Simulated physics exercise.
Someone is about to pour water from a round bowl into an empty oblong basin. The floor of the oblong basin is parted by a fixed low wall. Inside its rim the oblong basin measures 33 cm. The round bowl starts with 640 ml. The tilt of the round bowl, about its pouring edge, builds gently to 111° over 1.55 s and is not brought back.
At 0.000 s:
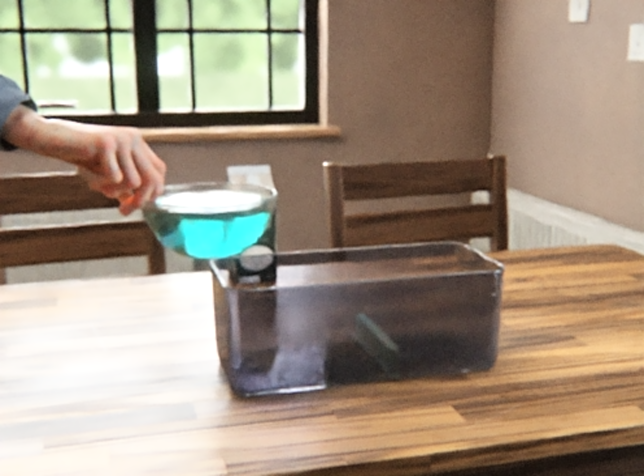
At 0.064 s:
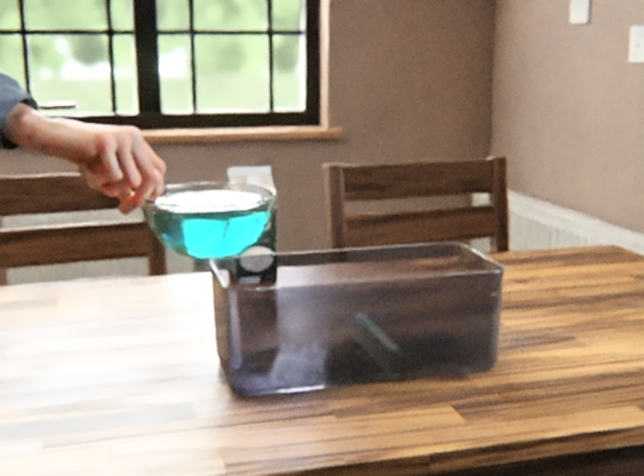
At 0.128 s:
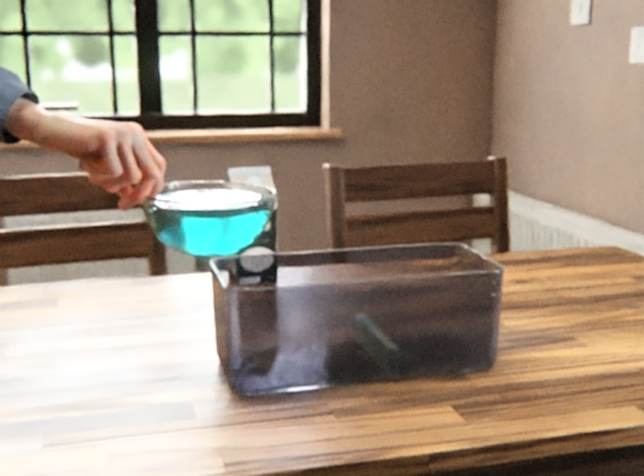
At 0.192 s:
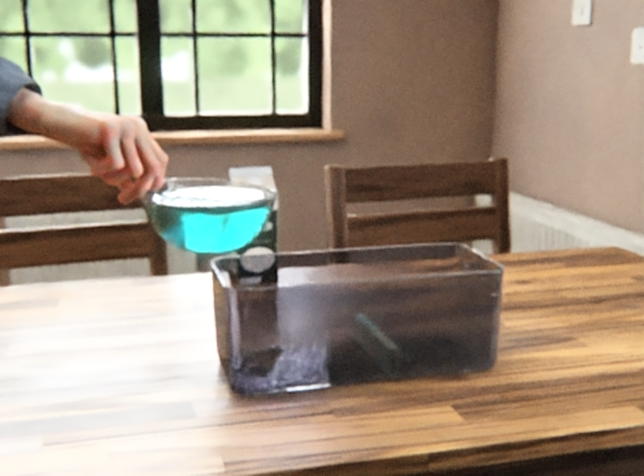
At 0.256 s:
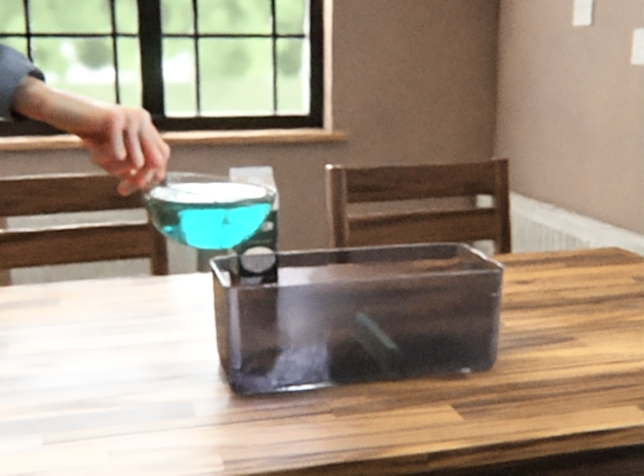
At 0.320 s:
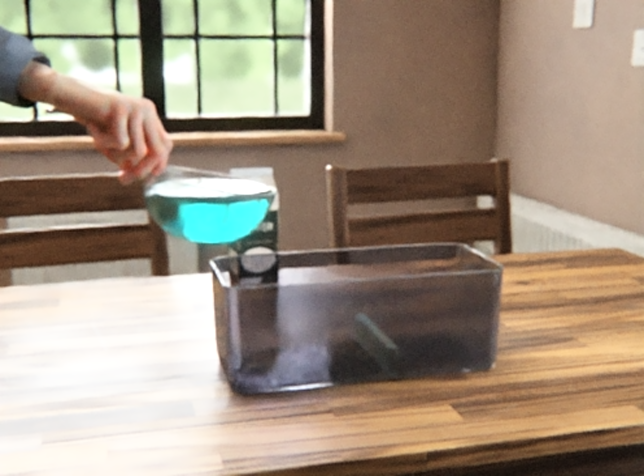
A hand holding a round glass bowl of bright turquoise water above an empty clear oblong basin, gradually tilting it slightly.
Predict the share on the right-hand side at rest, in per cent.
The far part has some 11 per cent.
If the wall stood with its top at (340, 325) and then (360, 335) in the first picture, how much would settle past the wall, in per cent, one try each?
First 75, then 50 per cent.
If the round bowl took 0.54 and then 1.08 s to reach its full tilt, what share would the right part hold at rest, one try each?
In turn about 35 and 25 per cent.
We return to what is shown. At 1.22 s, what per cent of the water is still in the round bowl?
Some 0 per cent.
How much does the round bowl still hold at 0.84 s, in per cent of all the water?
Some 36 per cent.
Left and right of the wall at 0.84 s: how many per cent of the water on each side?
Some 30 per cent left and 1 right.
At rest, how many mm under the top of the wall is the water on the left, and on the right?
Some 14 mm on the left and 32 mm on the right.
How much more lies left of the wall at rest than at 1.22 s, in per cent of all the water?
About 1 per cent.
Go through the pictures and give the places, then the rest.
In the first picture, it leans 0°; its right rim is at (275, 193); the water meets the walls at (145, 206) and (271, 200); the oblong basin's rim runs from (218, 275) to (482, 256); the wall's top is at (376, 331).
In the second picture, it leans 0°; its right rim is at (274, 193); the water meets the walls at (145, 205) and (270, 199).
In the third picture, it leans 2°; its right rim is at (274, 193); the water meets the walls at (145, 203) and (270, 198).
In the fourth picture, it leans 4°; its right rim is at (274, 193); the water meets the walls at (145, 201) and (270, 195).
In the fifth picture, it leans 7°; its right rim is at (274, 192); the water meets the walls at (146, 196) and (271, 192).
In the sixth picture, it leans 11°; its right rim is at (274, 192); the water meets the walls at (146, 191) and (271, 188).
By 0.84 s the tilt is 63° and 36 per cent is still to pour, 30 is left of the wall and 1 right of it.
By 1.22 s the tilt is 99° and 0 per cent is still to pour, 88 is left of the wall and 8 right of it.
By 1.62 s the tilt is 111° and 0 per cent is still to pour, 89 is left of the wall and 11 right of it.
By 2.05 s the tilt is 111° and 0 per cent is still to pour, 89 is left of the wall and 11 right of it.
At rest 89 per cent lies left of the wall, 11 right of it and 1 outside.
